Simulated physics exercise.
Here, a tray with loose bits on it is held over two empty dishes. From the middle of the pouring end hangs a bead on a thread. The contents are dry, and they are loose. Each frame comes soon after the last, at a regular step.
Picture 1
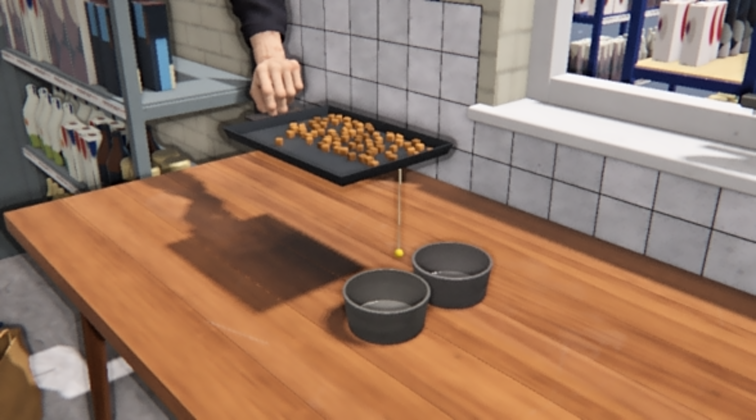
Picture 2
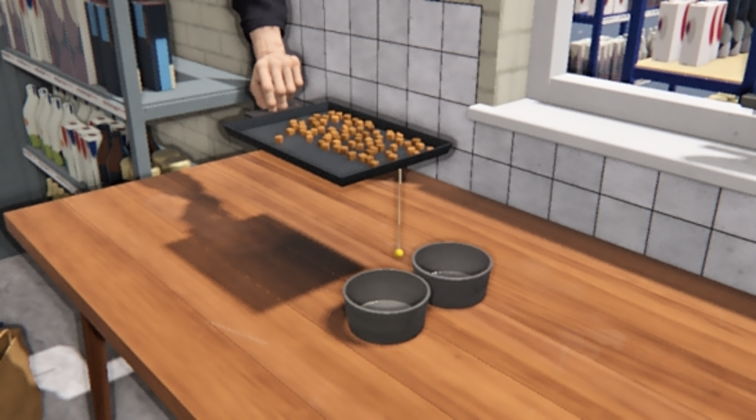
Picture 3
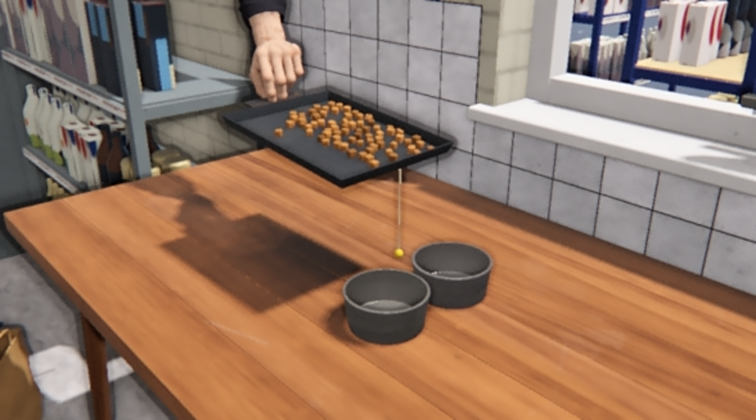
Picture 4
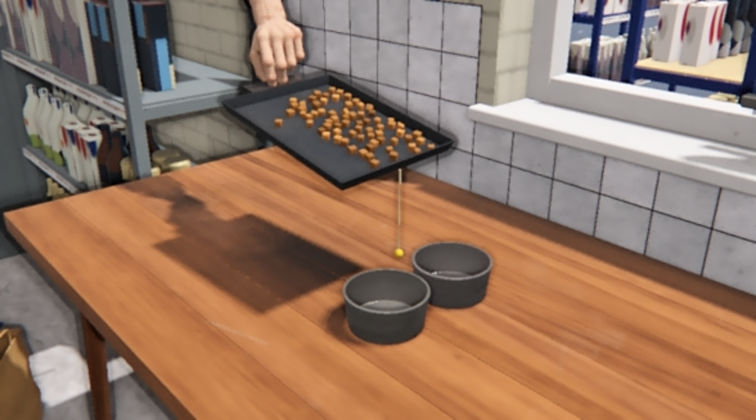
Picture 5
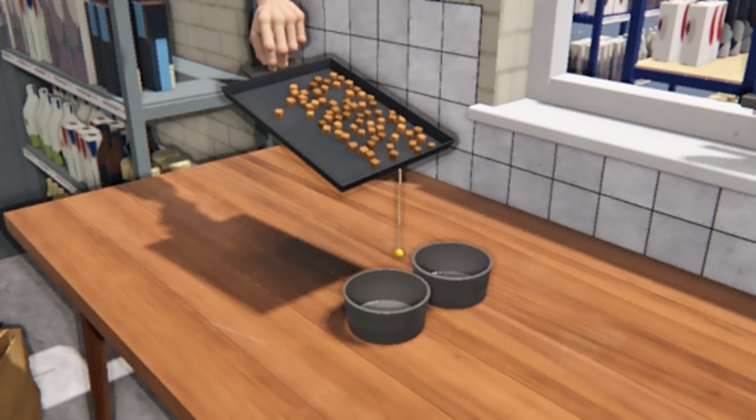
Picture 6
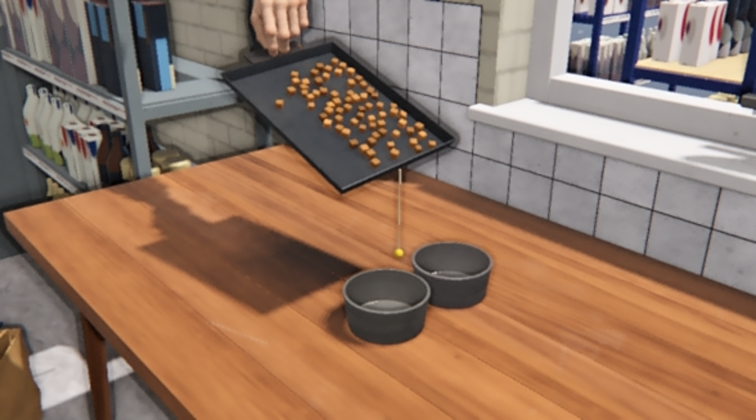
We see a hand at the far end of a dark tray of small brown cubes, held over two empty round dishes on a wooden table; the far end rises steadily, steepening the tray while the hanging bead stays still.
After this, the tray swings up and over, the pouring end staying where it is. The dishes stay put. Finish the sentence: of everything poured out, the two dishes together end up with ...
They end up with the majority of it.
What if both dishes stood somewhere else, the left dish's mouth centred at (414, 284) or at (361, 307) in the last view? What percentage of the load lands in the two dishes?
First 40 per cent, second 90 per cent.
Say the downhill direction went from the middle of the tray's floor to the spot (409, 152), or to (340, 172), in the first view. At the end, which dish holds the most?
Try 1: Right-side dish. Try 2: Left-side dish.
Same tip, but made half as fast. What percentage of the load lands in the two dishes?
It comes to 70 per cent or so.
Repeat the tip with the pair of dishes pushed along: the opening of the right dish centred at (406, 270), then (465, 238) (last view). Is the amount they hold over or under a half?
Well, it comes to a greater portion at first and a lesser portion after that.
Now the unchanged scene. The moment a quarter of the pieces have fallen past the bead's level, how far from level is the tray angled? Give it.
Roughly 80 degrees of tilt.
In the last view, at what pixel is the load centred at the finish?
The centre settles at about (387, 321).
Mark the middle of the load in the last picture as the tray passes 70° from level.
Around (379, 176).
Soon after the last picture, tray tipped steeply; about two thirds on the tray; about a quarter in the air.
A little later, tray tipped past a quarter turn; about two thirds in the left dish; a stray few in the right dish; about a quarter outside both; a small part in the air.
Later still, tray tipped past a quarter turn; about two thirds in the left dish; a small part in the right dish; about a third outside both.
At rest, tray tipped past a quarter turn; about two thirds in the left dish; a small part in the right dish; about a third outside both.
